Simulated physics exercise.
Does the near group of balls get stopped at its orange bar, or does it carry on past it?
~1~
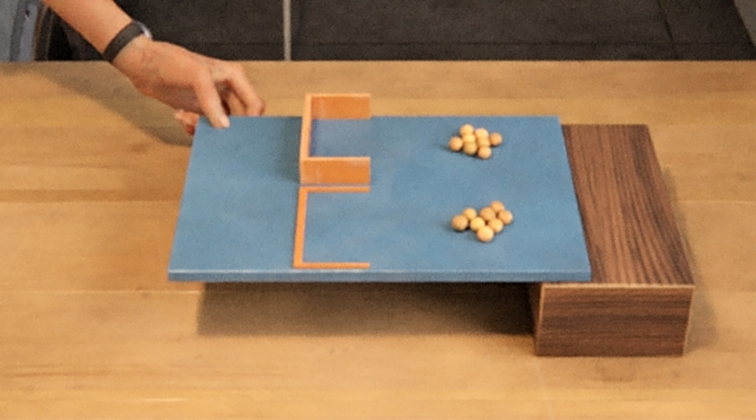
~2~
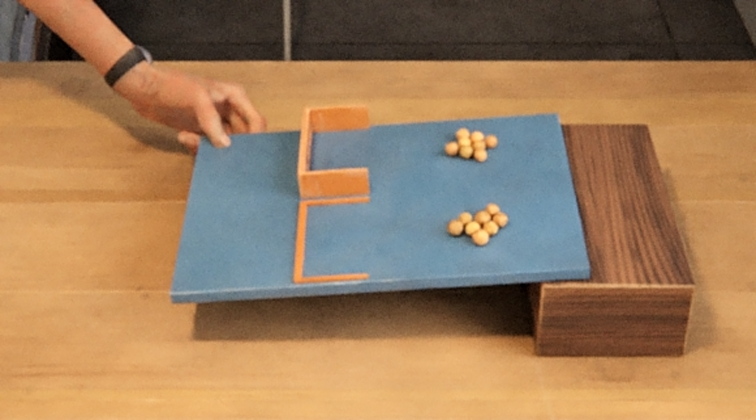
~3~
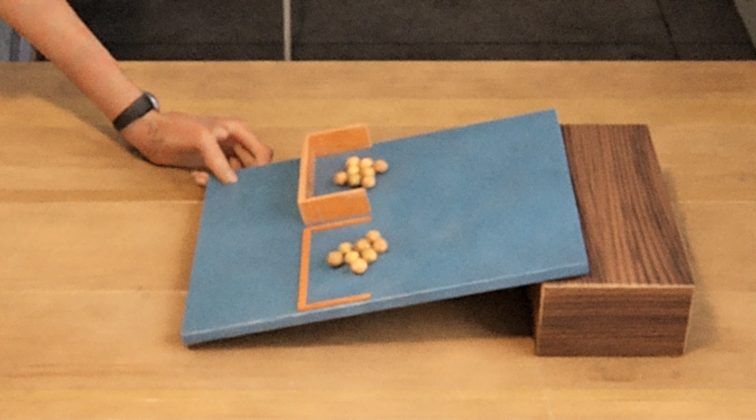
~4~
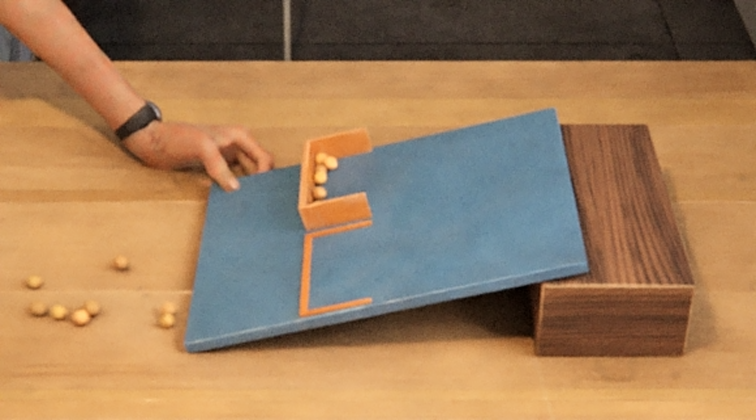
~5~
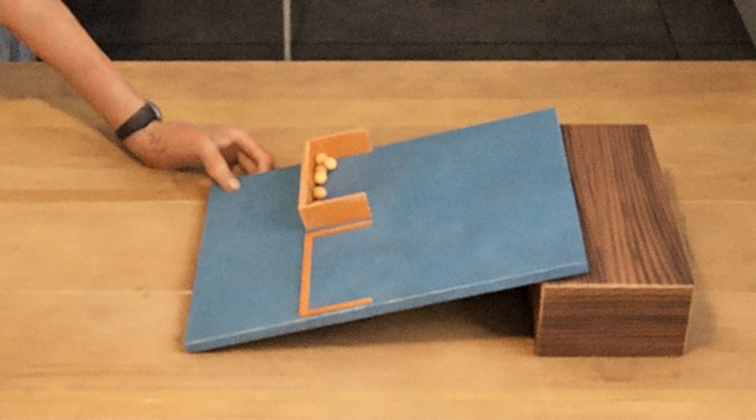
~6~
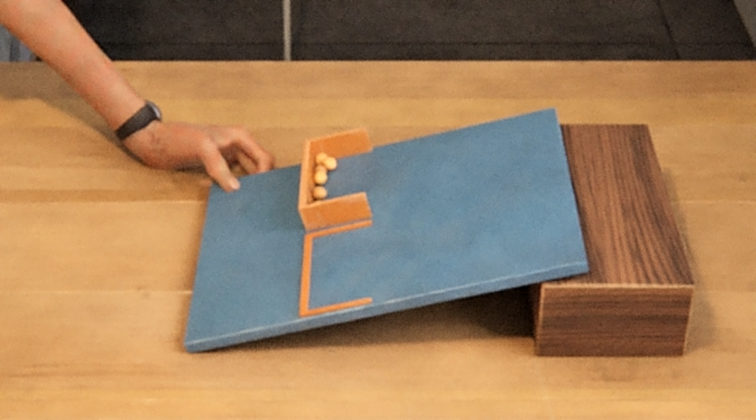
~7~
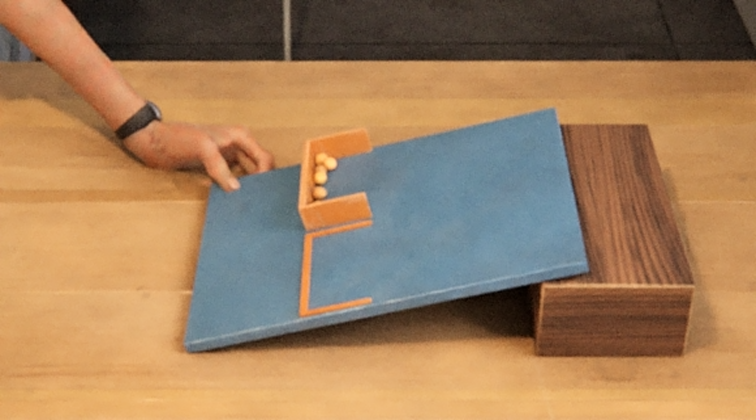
The near group carries on past its low orange bar and rolls off the board, while the far group ends up held against its taller one.
